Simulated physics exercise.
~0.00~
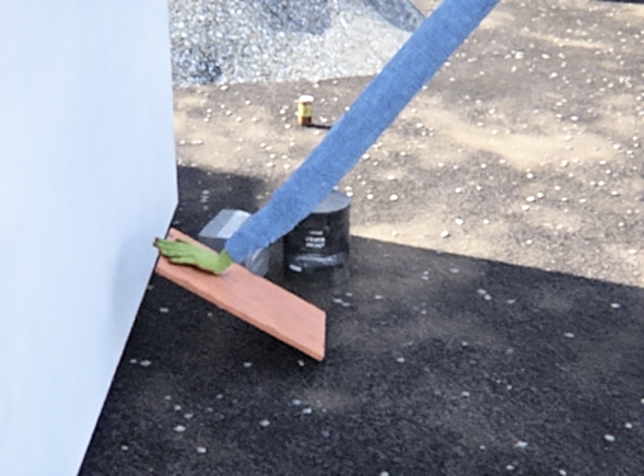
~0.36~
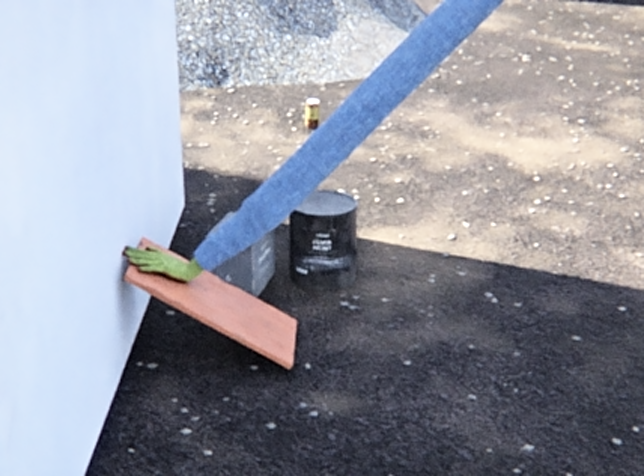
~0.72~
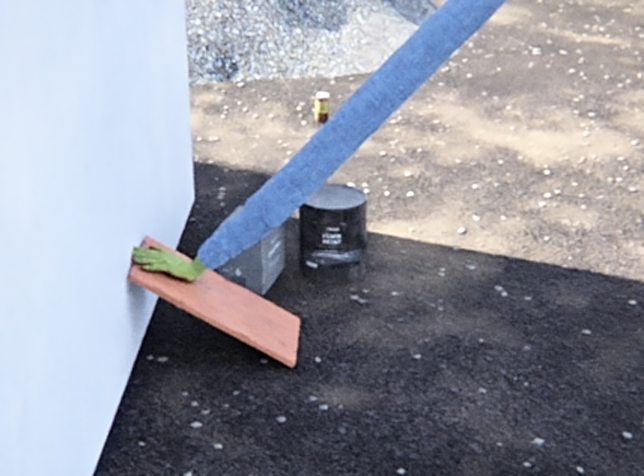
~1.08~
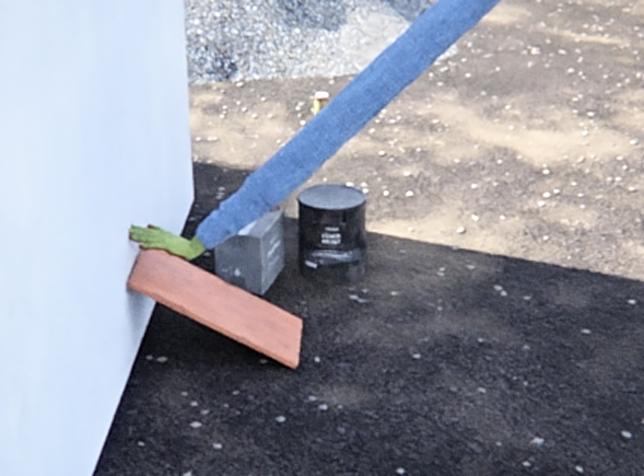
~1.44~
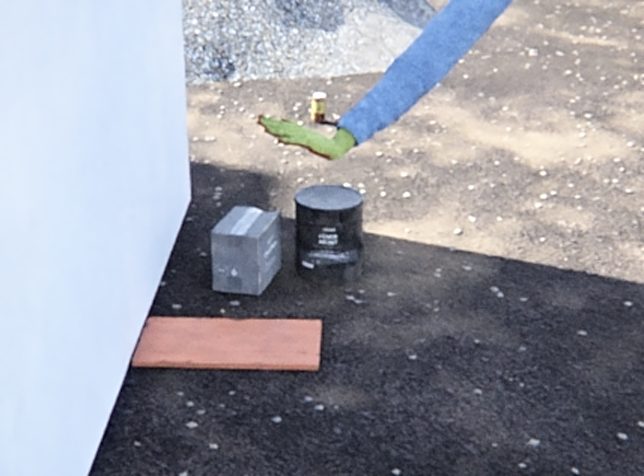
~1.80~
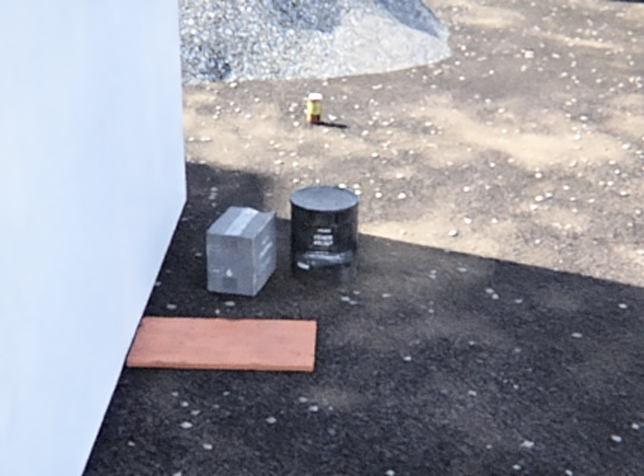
A green-gloved hand leaned an orange board against a white wall, shifting it slightly left before letting go and drawing back. The board slipped down and ended up flat on the dark ground, while the grey box and black pail nearby stayed put.
